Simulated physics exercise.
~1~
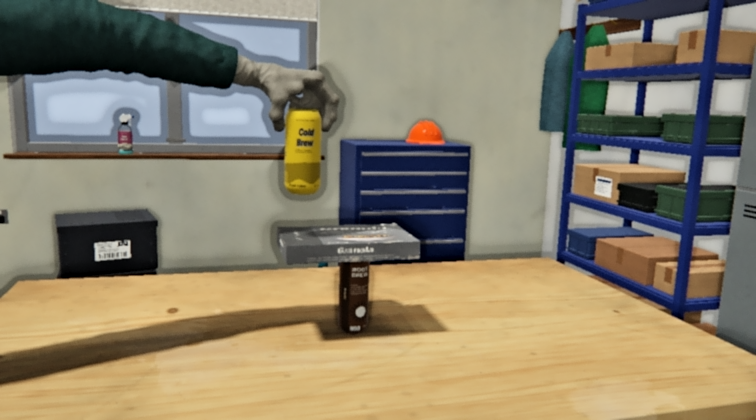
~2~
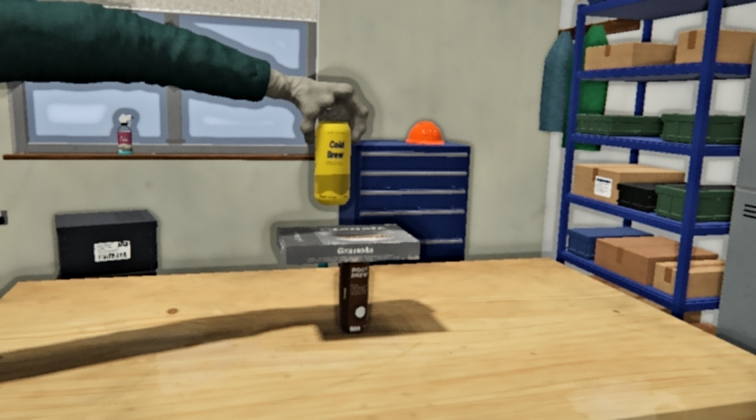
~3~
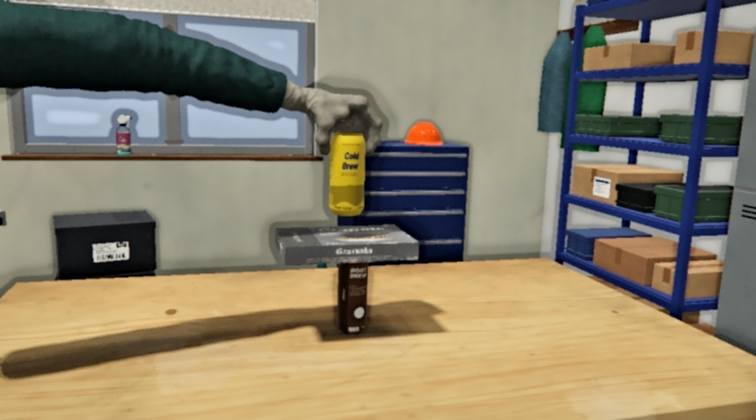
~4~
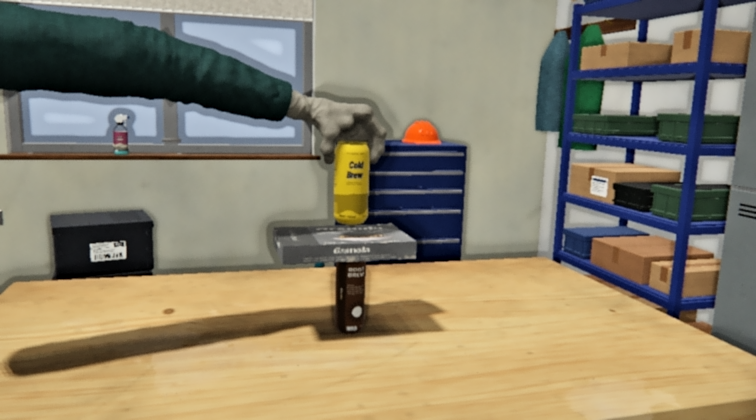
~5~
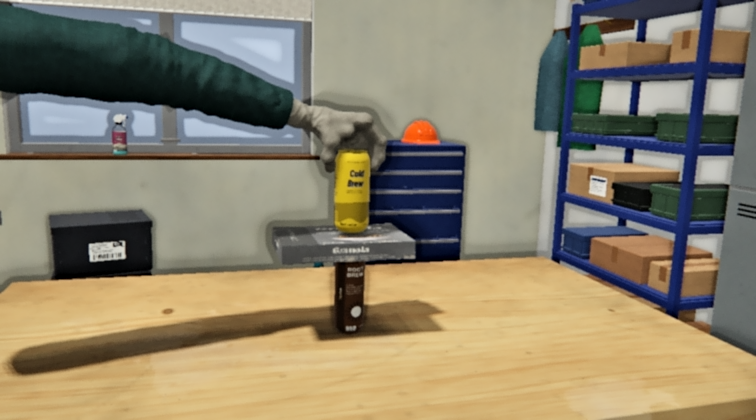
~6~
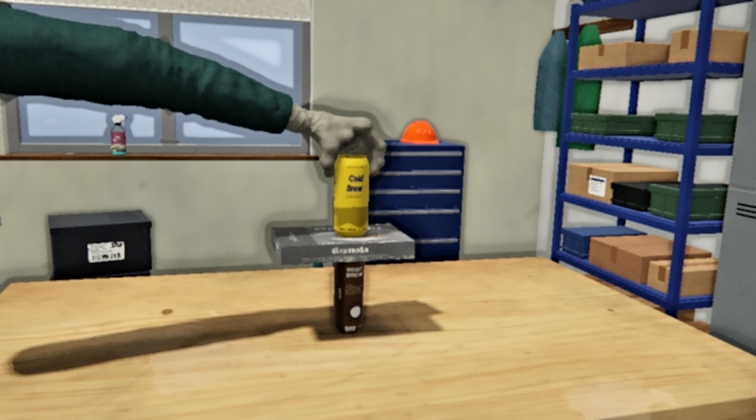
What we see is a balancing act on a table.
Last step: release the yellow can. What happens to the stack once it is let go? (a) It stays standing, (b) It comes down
The answer is a.
Then, 0.40 s past the last view, nothing moves.
Then, 1.30 s past the last view, yellow can resting near (351, 196).
Finally, all 3 still in place. Final places as the last picture's camera would see them, yellow can near (351, 196). The stack holds.
